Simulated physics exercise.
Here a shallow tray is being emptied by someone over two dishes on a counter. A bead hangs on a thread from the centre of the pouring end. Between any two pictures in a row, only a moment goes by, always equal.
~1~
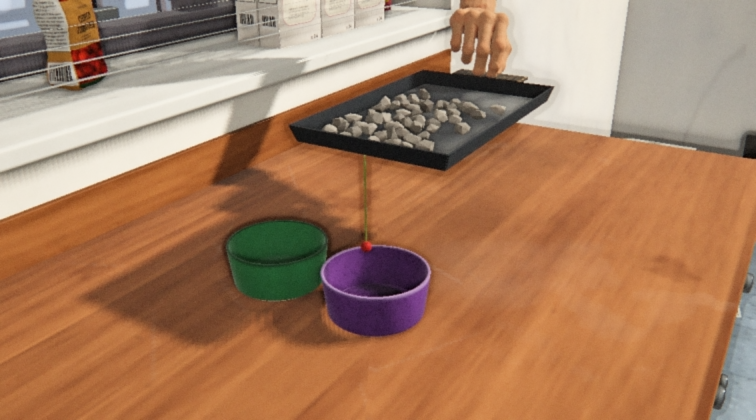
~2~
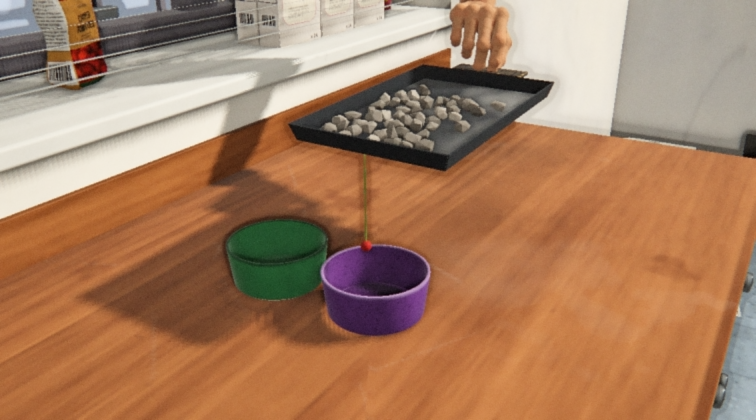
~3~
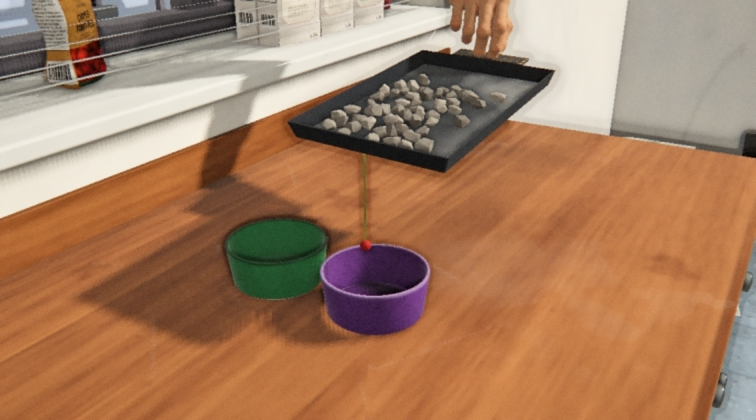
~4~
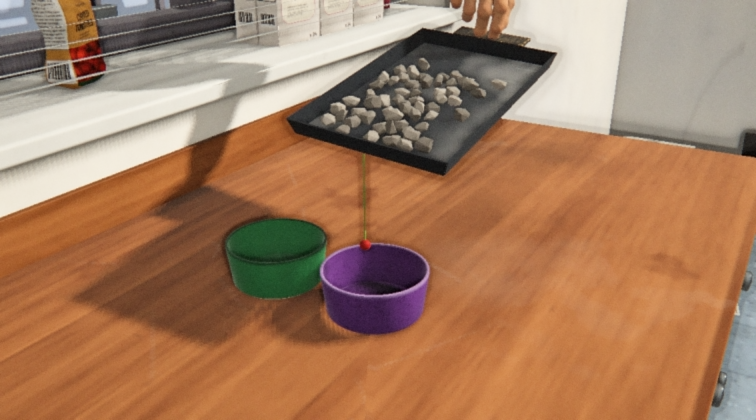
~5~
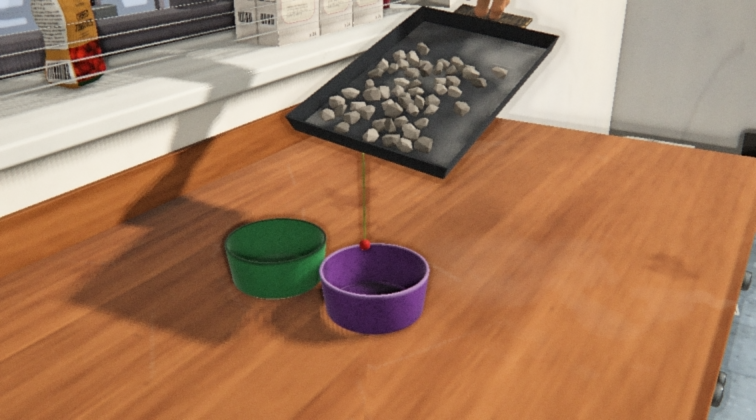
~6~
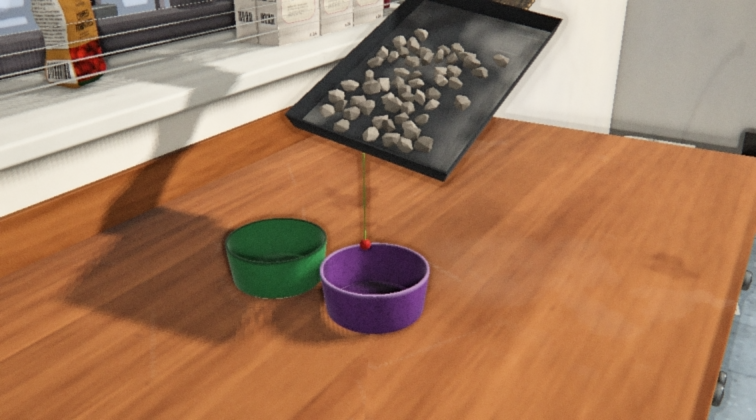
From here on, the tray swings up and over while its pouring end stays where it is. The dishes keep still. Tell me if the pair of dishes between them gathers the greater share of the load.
The dishes will gather a lesser portion.
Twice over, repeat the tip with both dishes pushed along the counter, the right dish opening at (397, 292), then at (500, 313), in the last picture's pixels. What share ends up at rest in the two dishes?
Roughly 80 per cent, then roughly 60 per cent.
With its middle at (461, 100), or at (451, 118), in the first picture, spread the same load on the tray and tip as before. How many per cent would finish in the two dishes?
Near 10 per cent and near 20 per cent.
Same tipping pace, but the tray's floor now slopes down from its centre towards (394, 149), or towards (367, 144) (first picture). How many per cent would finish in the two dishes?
Lab note: Try 1 = 30 %, try 2 = 40 %.
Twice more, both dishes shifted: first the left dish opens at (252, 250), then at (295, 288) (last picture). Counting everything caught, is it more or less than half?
Result - try one, below the halfway mark; try two, below the halfway mark.
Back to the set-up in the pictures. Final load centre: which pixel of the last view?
I'd mark it at roughly (417, 330).
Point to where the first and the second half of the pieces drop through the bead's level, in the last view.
About (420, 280), and after that about (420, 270).
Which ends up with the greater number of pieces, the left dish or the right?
Result: The right of the two takes it.
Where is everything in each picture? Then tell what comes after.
The first frame shows corners of the pouring end (297, 124) and (446, 152), level; middle of the load (406, 122), bits of gravel; left dish (246, 278); right dish (346, 311); bead on its thread (366, 247).
The second frame shows corners of the pouring end (296, 123) and (446, 152), level; middle of the load (406, 120).
The third frame shows corners of the pouring end (295, 120) and (445, 155), tipped barely, lowest at the right corner; middle of the load (406, 114).
The fourth frame shows corners of the pouring end (294, 117) and (444, 158), tipped a little, lowest at the right corner; middle of the load (405, 106).
The fifth frame shows corners of the pouring end (293, 115) and (444, 163), tipped clearly, lowest at the right corner; middle of the load (405, 98).
The sixth frame shows corners of the pouring end (293, 112) and (444, 167), tipped clearly, lowest at the right corner; middle of the load (405, 90); left dish (245, 275); right dish (345, 309).
Just after the last frame, tray tipped steeply; the larger part on the tray; about a tenth in the air.
A moment on, tray tipped past a quarter turn; just a few on the tray; roughly a quarter in the right dish; roughly two thirds outside both; just a few in the air.
Further on, tray tipped past a quarter turn; roughly a quarter in the right dish; roughly two thirds outside both.
When it is over, tray tipped past a quarter turn; roughly a quarter in the right dish; not one in the left dish; roughly two thirds outside both.
